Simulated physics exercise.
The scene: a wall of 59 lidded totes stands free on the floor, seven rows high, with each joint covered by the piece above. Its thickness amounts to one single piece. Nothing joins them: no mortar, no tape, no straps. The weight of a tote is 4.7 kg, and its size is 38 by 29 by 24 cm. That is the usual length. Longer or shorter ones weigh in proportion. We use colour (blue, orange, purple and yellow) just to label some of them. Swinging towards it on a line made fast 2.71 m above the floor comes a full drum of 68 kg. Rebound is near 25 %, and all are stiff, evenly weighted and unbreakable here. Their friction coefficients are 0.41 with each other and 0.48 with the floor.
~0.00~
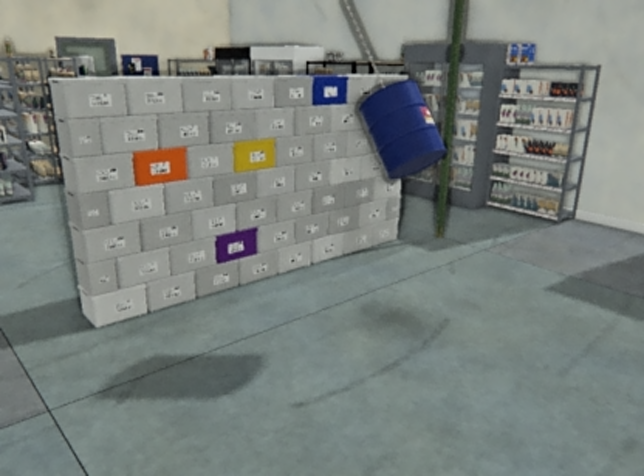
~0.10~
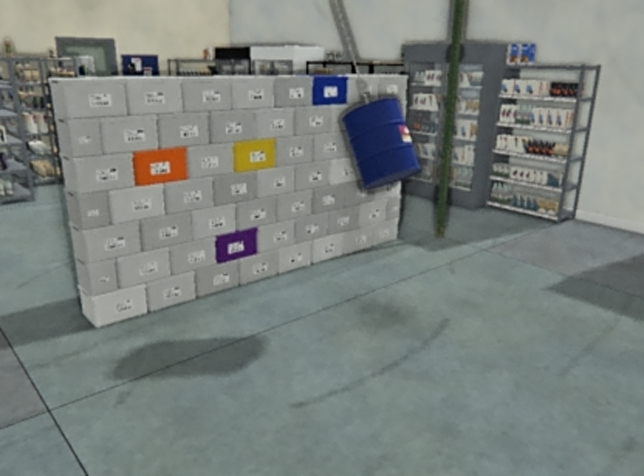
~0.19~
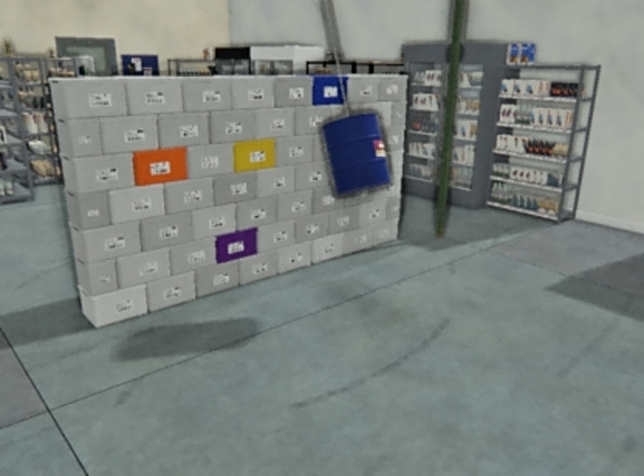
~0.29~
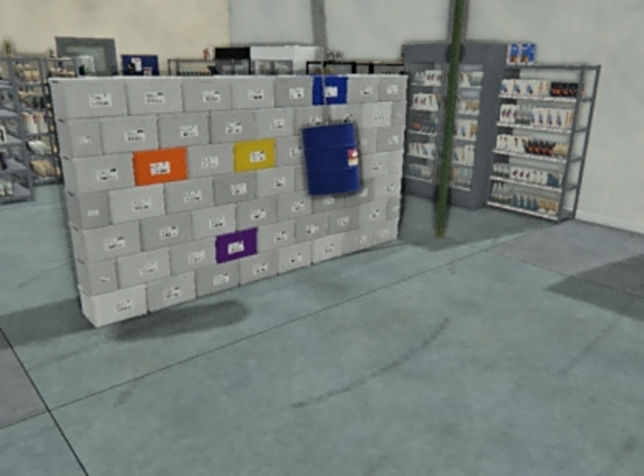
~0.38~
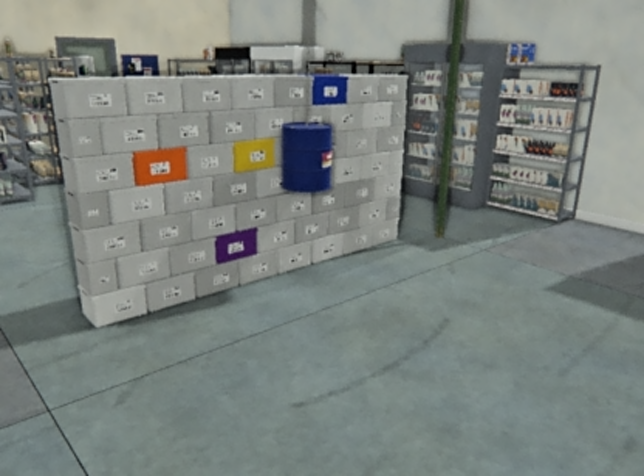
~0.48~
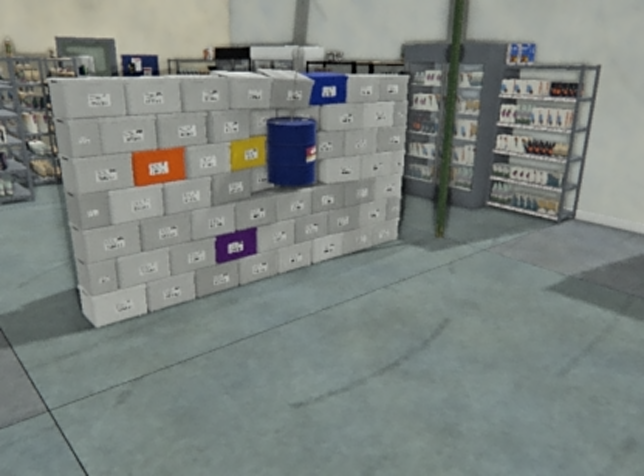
A wall of mostly grey totes stood on the floor as a blue drum swung in from the right and pushed into its upper part, shifting the yellow tote slightly and tilting several others.
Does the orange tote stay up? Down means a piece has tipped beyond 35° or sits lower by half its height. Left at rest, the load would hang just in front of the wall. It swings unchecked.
Yes.
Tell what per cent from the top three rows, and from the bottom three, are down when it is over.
Of the top ones 60 percent, of the bottom ones 0 percent.
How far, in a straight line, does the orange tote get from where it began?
Start and end are some 5 cm apart.
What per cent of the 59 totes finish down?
Roughly 30 percent.
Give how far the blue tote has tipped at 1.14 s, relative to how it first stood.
About 30°.
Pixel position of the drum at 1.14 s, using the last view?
Position: About (261, 129).
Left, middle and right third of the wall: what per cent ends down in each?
20 / 60 / 20 %, left to right.
After 1.14 s, line 25° past plumb; 5 of the 59 totes down; orange tote shifted 27 mm; blue tote leaning 30°.
After 2.64 s, line 18° before plumb; 18 of the 59 totes down; orange tote shifted 26 mm; yellow tote leaning 48°, 35 cm lower.
By the end (4.0 s), line 16° past plumb; 18 of the 59 totes down; orange tote shifted 27 mm; yellow tote upside down; blue tote 1.42 m lower. As the last picture would show them, middles, orange tote near (150, 164), yellow tote near (140, 237).
